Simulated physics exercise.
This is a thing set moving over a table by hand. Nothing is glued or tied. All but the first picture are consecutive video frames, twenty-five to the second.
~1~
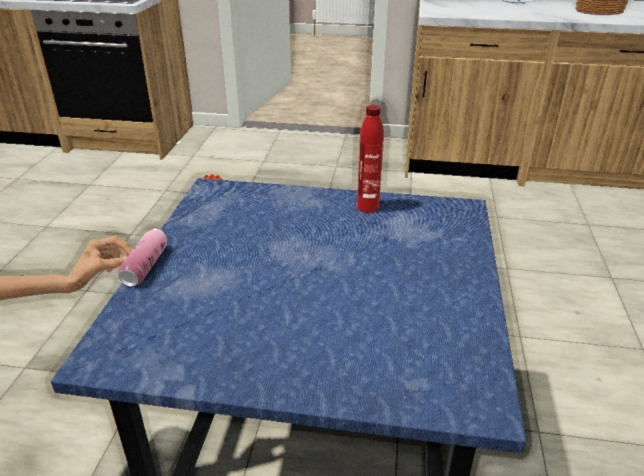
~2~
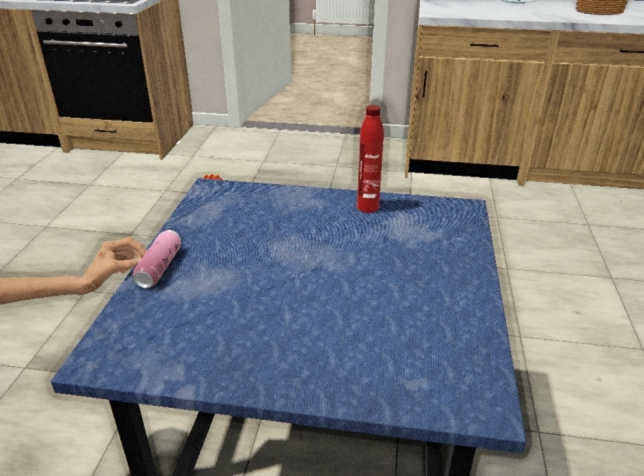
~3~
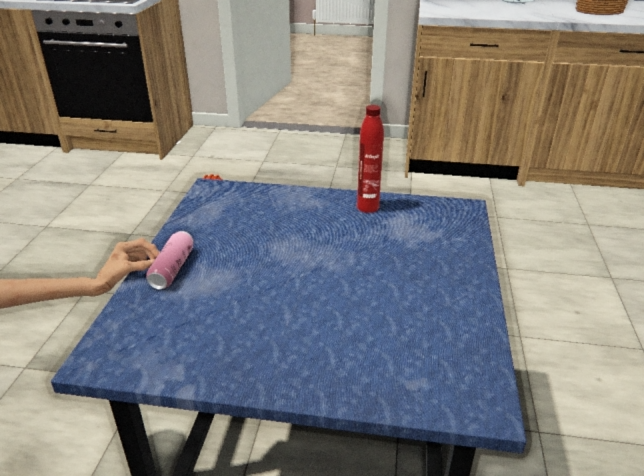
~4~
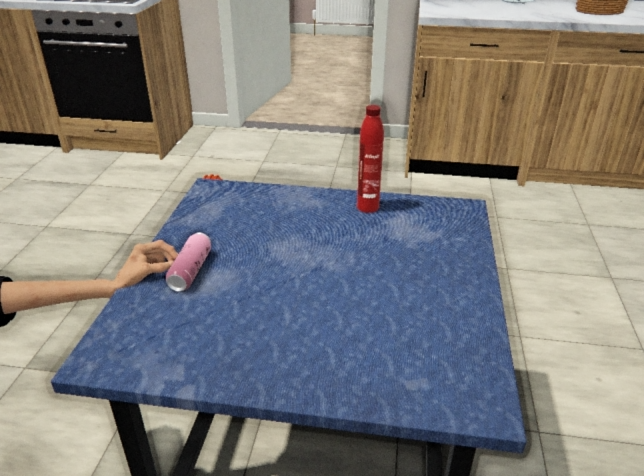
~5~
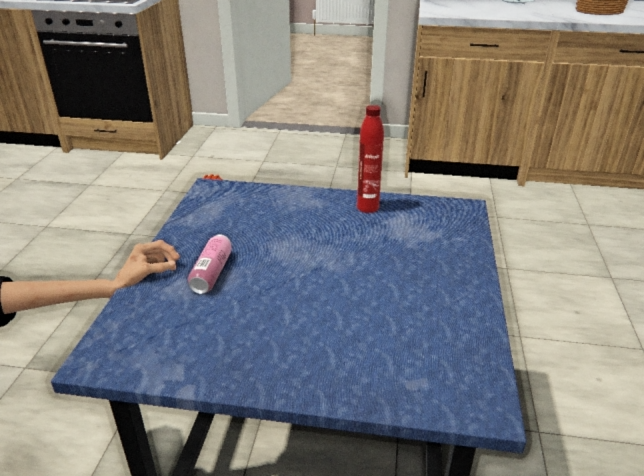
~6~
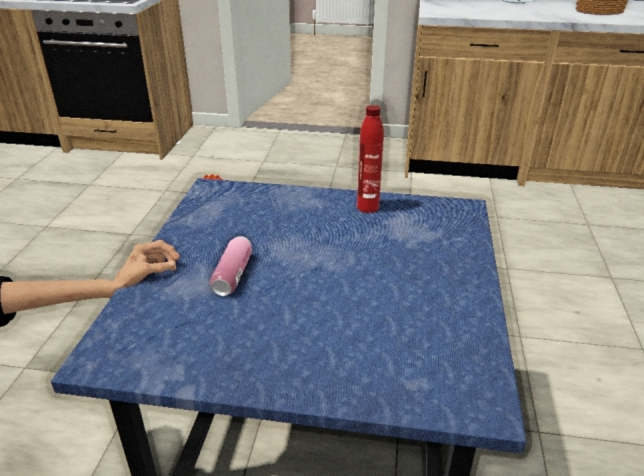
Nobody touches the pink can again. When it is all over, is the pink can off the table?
The pink can falls off the table.
Then, 0.40 s past the last view, pink can displaced well along near (447, 285).
Then, 0.80 s past the last view, pink can now off the table.
Finally, off the table, pink can.
